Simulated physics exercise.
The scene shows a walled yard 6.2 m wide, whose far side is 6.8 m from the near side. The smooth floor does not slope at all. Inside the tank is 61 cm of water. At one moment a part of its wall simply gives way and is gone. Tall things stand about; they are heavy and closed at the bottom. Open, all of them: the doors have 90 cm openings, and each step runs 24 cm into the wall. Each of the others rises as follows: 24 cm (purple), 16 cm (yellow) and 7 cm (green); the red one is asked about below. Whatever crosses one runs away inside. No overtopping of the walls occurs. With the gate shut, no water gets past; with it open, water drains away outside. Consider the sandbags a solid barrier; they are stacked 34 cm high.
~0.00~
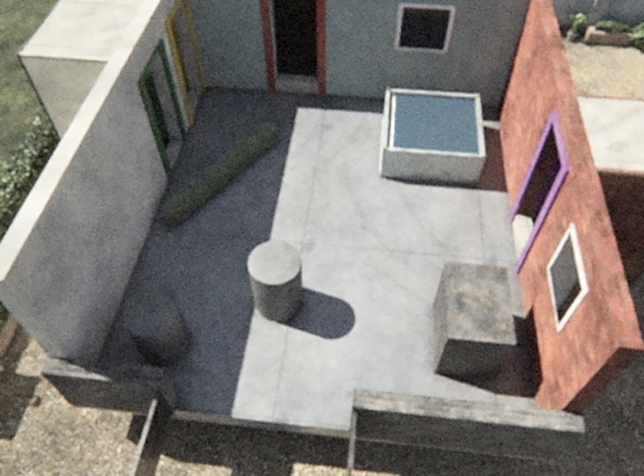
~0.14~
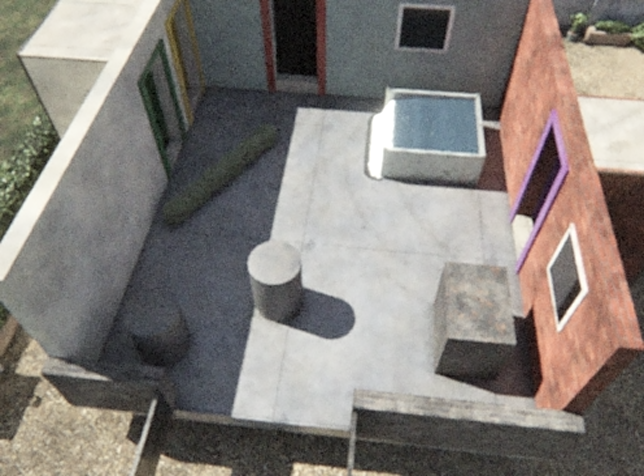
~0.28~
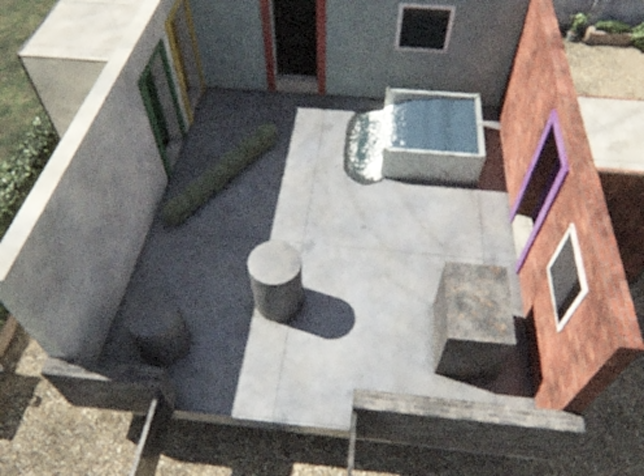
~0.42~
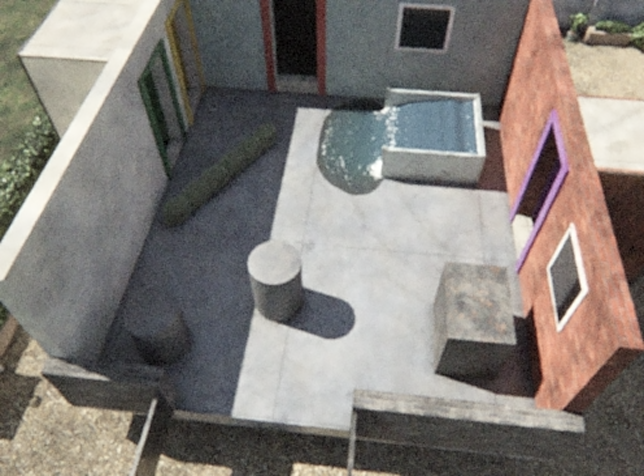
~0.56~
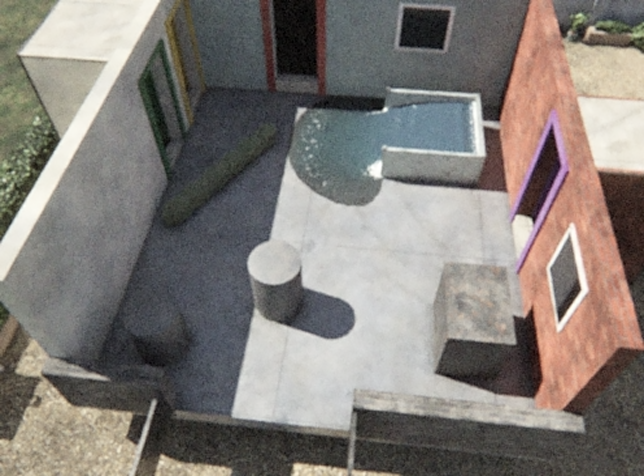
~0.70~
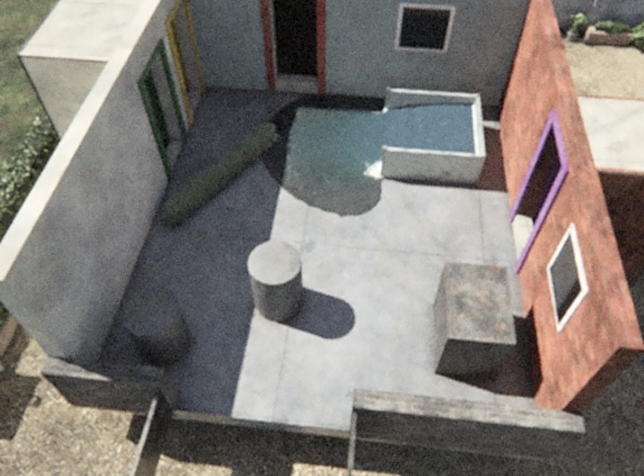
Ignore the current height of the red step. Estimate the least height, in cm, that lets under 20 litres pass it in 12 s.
I would say 7.5 cm.
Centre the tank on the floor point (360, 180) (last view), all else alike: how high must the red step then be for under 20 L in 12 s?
It should be around 10.5 cm high.
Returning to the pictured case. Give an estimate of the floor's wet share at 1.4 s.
Wet share: Near 25 %.
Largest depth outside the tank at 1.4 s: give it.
Max depth: Around 32 cm.
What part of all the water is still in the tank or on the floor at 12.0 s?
I'd put it at about 78 per cent.
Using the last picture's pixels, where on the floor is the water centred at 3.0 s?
I'd say around (282, 161).
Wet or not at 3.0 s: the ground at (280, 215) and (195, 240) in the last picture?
Note: Point one reached; point two reached.
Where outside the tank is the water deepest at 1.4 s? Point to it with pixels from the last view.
Look close to (277, 141).
After 1.4 s water covers 25 % of the floor, deepest (32 cm) near (277, 141); 13 cm at the red door, 0 litres in over its 27 cm step.
After 3.0 s water covers 40 % of the floor, deepest (28 cm) near (200, 100); 10 cm at the red door, 0 litres in over its 27 cm step.
After 12.0 s water covers 90 % of the floor, deepest (8 cm) near (207, 184); 3 cm at the red door, 0 litres in over its 27 cm step.
At the red door as built, the water arrived by 0.8 s and peaked near 14 cm at 1.8 s.
With a step of 6.5 cm, 31 litres would have come in within the 12 s; with 9 cm, 11 litres. So under 20 litres takes about 7.5 cm.
